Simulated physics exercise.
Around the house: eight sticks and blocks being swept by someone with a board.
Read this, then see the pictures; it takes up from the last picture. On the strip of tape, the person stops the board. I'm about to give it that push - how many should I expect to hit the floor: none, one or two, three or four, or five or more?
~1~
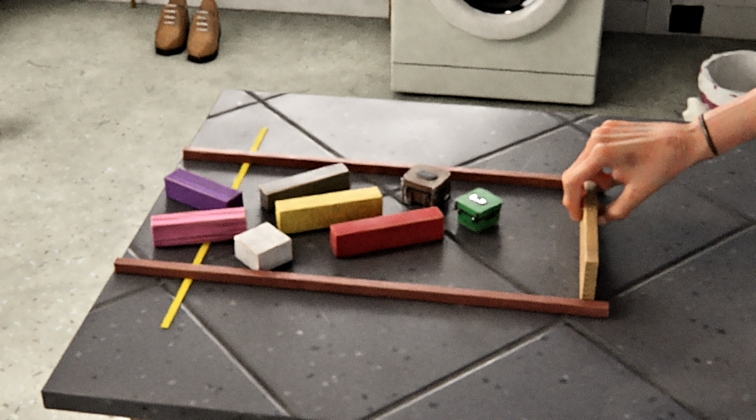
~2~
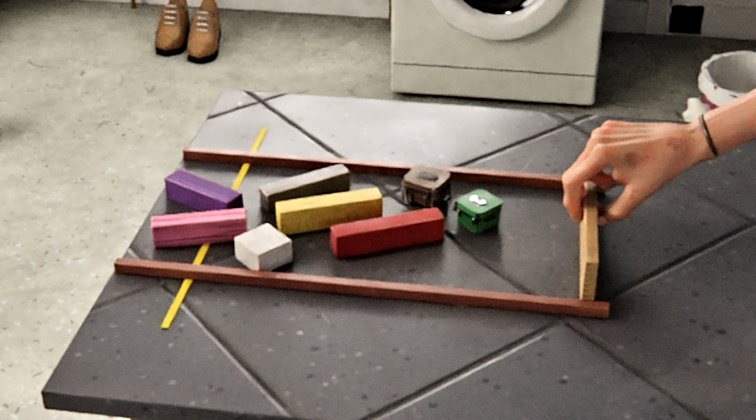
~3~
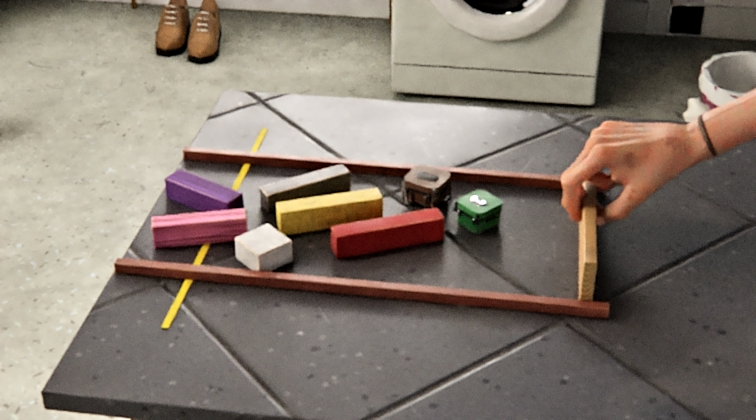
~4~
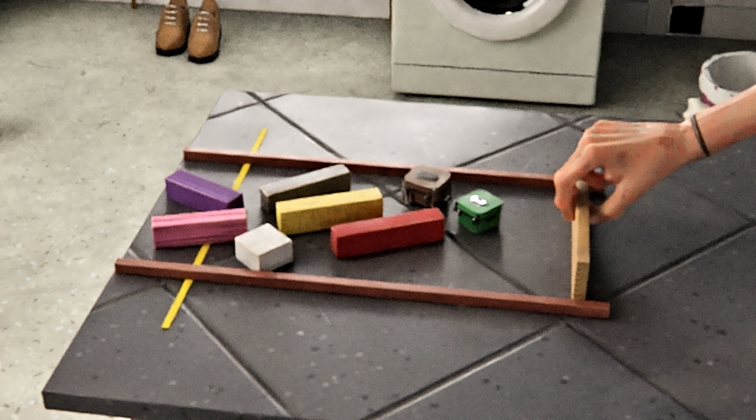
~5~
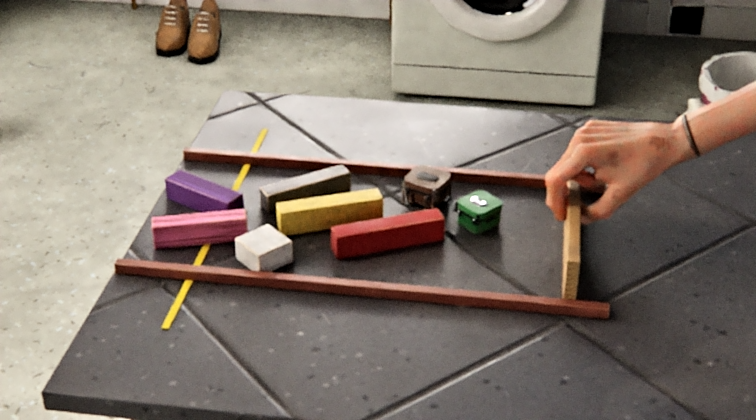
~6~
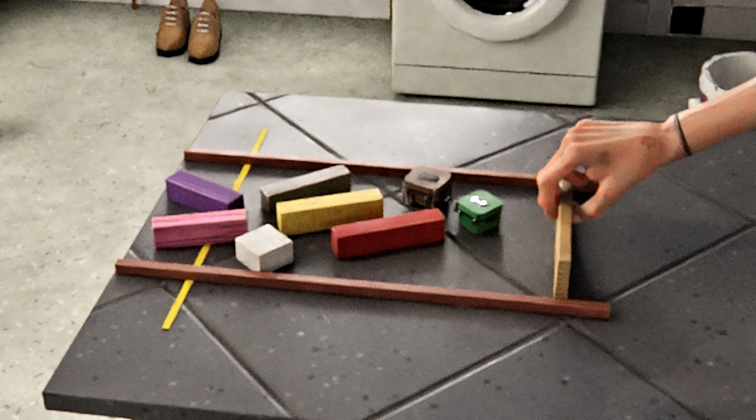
Expect one or two.
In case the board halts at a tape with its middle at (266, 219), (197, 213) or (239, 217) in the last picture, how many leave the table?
Try 1: 0; try 2: 3; try 3: 0.
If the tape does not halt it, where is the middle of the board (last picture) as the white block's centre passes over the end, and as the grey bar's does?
The white block puts it at (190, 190), the grey bar at (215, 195).
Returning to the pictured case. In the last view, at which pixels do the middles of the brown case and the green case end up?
About (226, 162), and about (214, 190).
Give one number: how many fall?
1.
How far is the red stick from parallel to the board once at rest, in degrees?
About 0° out of line.
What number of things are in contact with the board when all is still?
Number: 3.
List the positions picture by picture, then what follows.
The first picture shows purple stick (204, 195); pink stick (200, 228); white block (263, 249); board (589, 223); tape (221, 214).
The second picture shows pink stick (200, 228); grey bar (305, 188).
The third picture shows white block (264, 249); yellow bar (330, 211).
The fourth picture shows purple stick (204, 195); red stick (388, 233).
The fifth picture shows pink stick (200, 229); green case (479, 213).
The sixth picture shows purple stick (205, 196); pink stick (201, 229); white block (265, 250); board (564, 222); tape (222, 215).
Soon after, none off yet; purple stick at rest near (205, 196); pink stick at rest near (201, 229); white block at rest near (265, 250).
Then, none off yet; purple stick at rest near (205, 196); pink stick moved a little near (185, 231); white block moved about its own width near (229, 251).
Further on, none off yet; purple stick moved a little near (184, 198); pink stick moved a little near (168, 234); white block moved about its own width near (211, 251).
At rest, the number that fall off is one or two; fallen, purple stick.
